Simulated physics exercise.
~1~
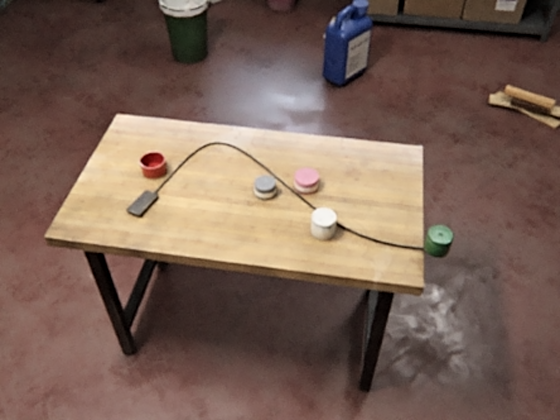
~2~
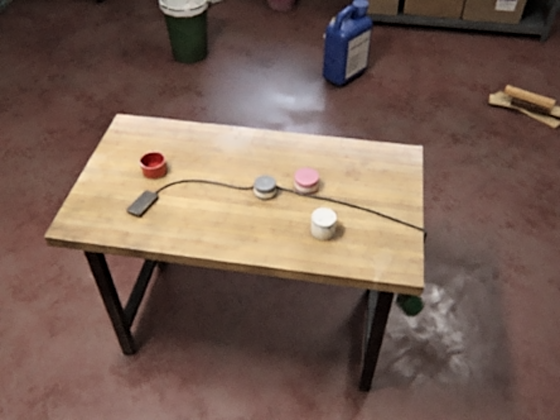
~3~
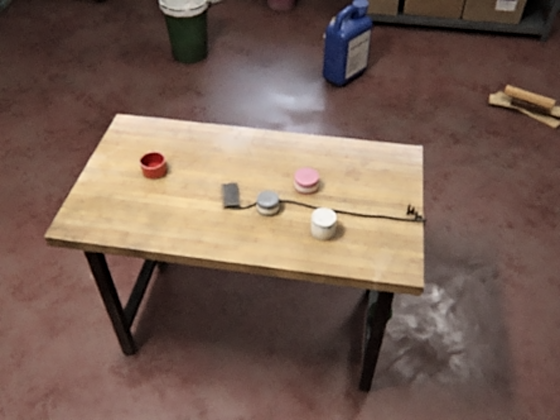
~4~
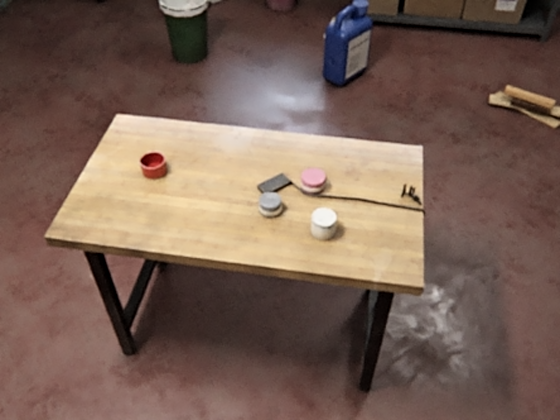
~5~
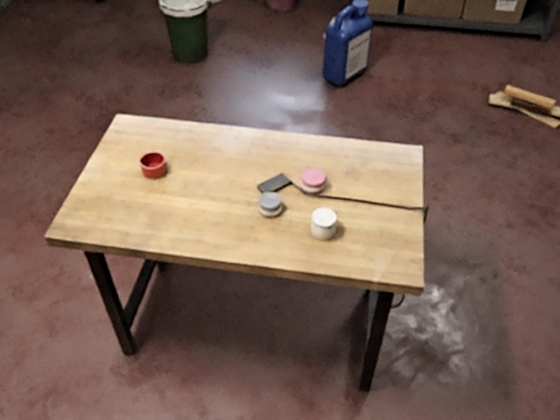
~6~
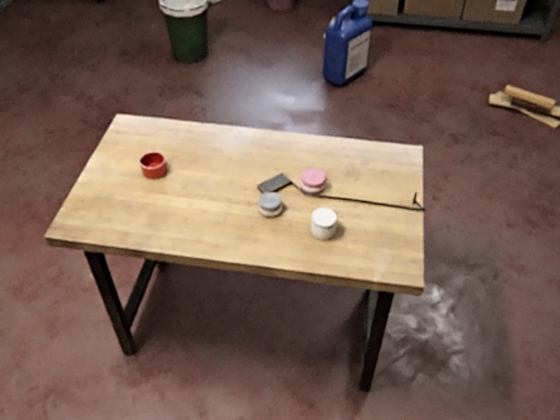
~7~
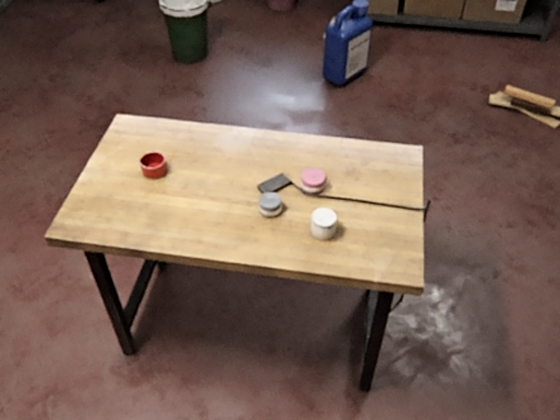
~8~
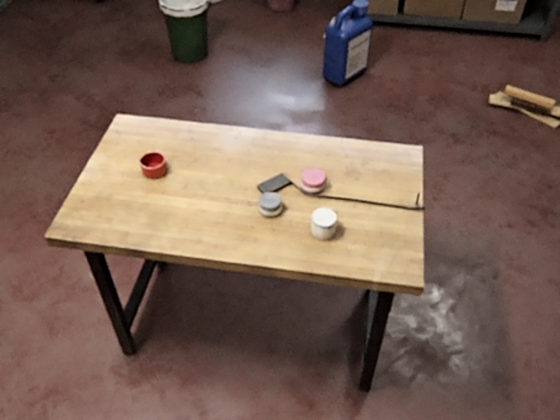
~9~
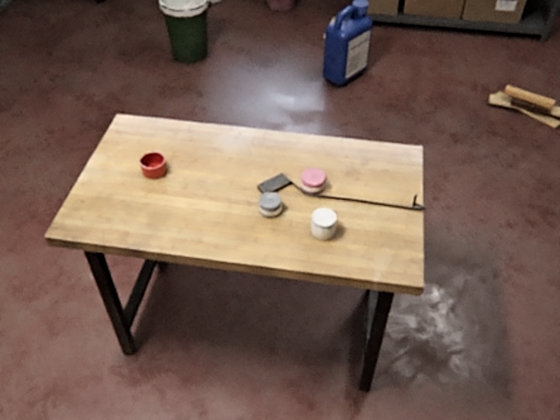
On a wooden table, a green object drops off the edge, dragging a black phone right by its cable.
